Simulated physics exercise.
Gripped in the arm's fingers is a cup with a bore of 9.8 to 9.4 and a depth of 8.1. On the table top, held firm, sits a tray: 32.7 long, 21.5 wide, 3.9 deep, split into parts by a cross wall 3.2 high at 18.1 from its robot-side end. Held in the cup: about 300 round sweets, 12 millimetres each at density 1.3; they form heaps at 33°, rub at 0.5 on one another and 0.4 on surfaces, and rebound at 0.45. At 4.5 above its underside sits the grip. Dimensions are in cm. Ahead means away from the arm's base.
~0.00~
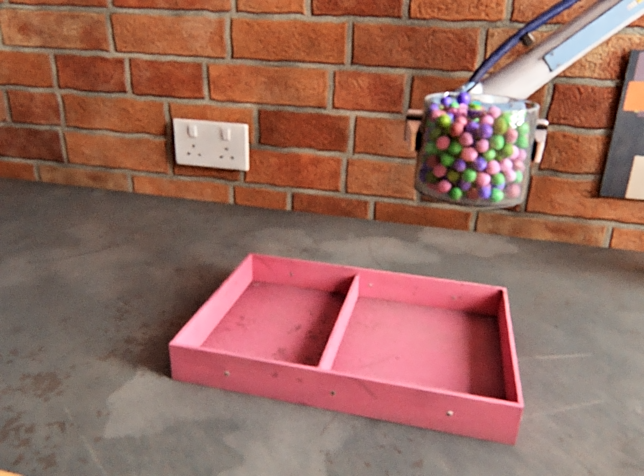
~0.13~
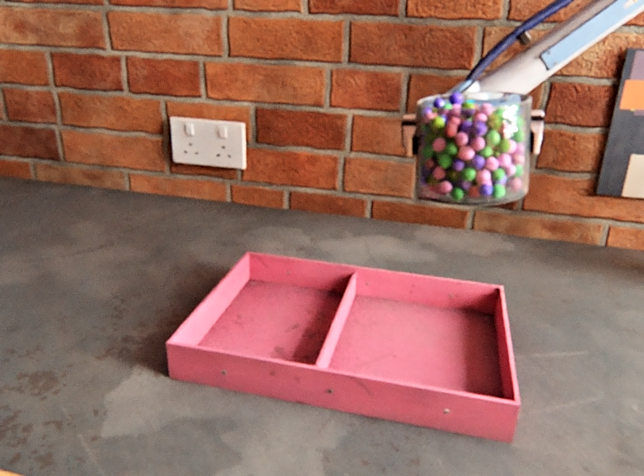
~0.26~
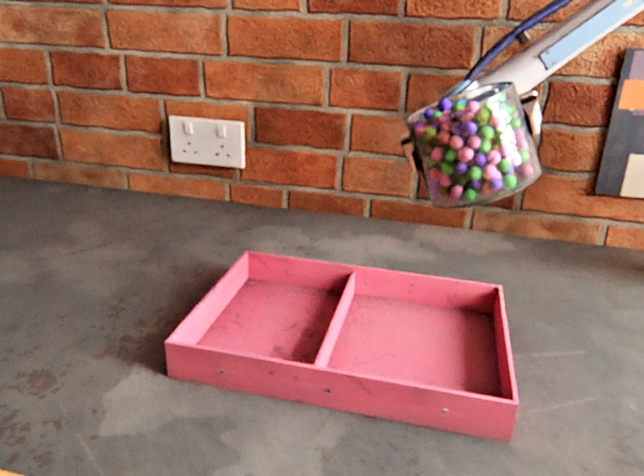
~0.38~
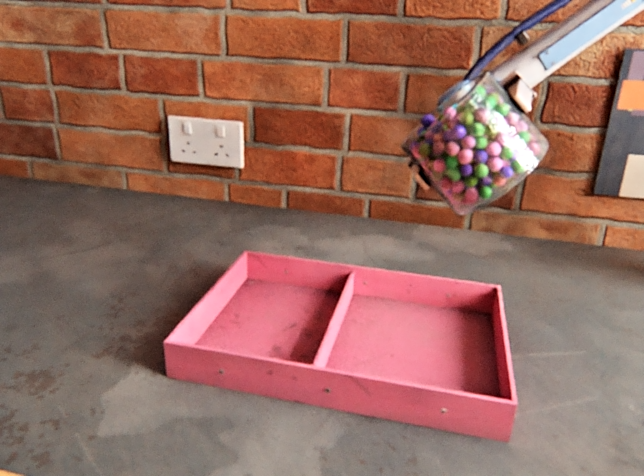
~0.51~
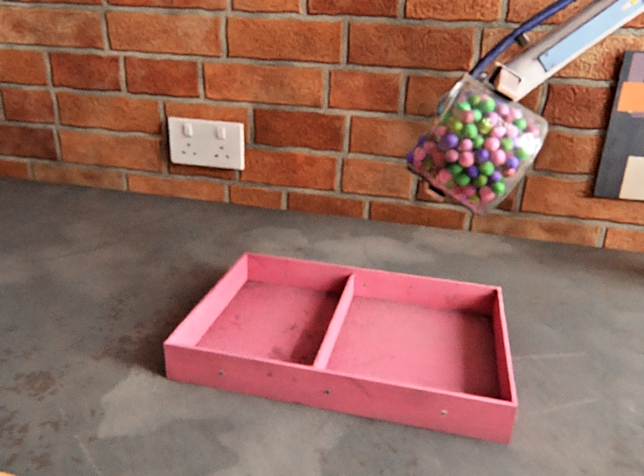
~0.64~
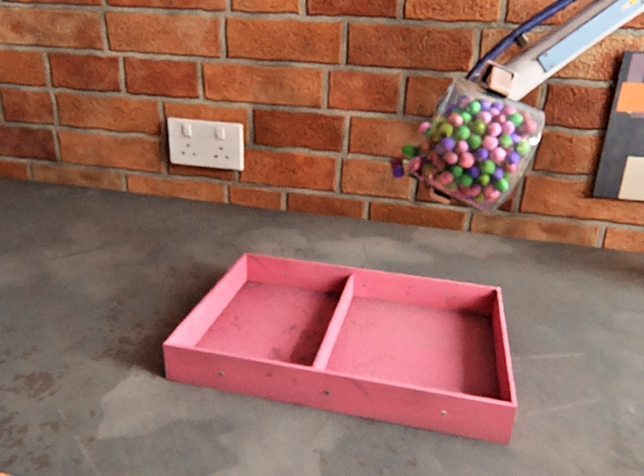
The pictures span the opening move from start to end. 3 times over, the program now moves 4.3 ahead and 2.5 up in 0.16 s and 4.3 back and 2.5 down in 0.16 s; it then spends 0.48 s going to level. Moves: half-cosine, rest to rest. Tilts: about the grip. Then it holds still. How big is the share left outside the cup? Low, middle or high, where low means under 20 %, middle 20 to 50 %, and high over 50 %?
High, over 50 %.
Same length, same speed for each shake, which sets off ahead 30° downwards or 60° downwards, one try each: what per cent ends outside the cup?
Result: Approx. 35 % and 15 %, one try each.
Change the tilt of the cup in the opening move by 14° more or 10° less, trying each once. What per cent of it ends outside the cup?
Roughly 90 and 45 percent.
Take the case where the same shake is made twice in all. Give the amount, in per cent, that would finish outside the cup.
Then roughly 55 percent.
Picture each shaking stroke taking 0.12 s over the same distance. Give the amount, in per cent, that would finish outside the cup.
It would come to around 85 %.
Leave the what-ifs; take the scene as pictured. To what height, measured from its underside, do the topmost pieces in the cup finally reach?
It reaches close to 5.0 cm in the end.
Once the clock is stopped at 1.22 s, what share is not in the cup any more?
About 40 in a hundred parts are out by then.
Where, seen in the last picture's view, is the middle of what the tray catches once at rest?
I'd put it at roughly (327, 329).
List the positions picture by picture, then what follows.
The cup middle at (474, 149), level; upper third of the load around (475, 128), from x 425 to 525, top at y 100; 297 in the cup, in the first frame.
The cup middle at (471, 147), tilted 7° forward; upper third of the load around (475, 125), from x 425 to 520, top at y 100, in the second frame.
The cup middle at (472, 146), tilted 24° forward; upper third of the load around (477, 126), from x 420 to 525, top at y 100, in the third frame.
The cup middle at (472, 146), tilted 46° forward; upper third of the load around (481, 125), from x 415 to 530, top at y 95, in the fourth frame.
The cup middle at (473, 146), tilted 63° forward; upper third of the load around (484, 125), from x 410 to 530, top at y 100, in the fifth frame.
The cup middle at (473, 146), tilted 70° forward; upper third of the load around (484, 126), from x 395 to 530, top at y 100; 296 in the cup, 1 in flight or on a rim, in the sixth frame.
After 1.22 s, tilted 70° forward, highest piece 26 above the table; 173 in the cup, 59 in the far-side part, 39 in the robot-side part, 26 in flight or on a rim.
After 1.79 s, tilted 46° forward, highest piece 24 above the table; 105 in the cup, 102 in the far-side part, 88 in the robot-side part, 2 on the table or floor.
After 2.28 s, level, highest piece 25 above the table; 104 in the cup, 102 in the far-side part, 89 in the robot-side part, 2 on the table or floor.
After 3.33 s, level, highest piece 25 above the table; 104 in the cup, 102 in the far-side part, 89 in the robot-side part, 2 on the table or floor.
In the end, 104 in the cup, 102 in the far-side part, 89 in the robot-side part, 2 on the table or floor. That is 65 % outside the cup.
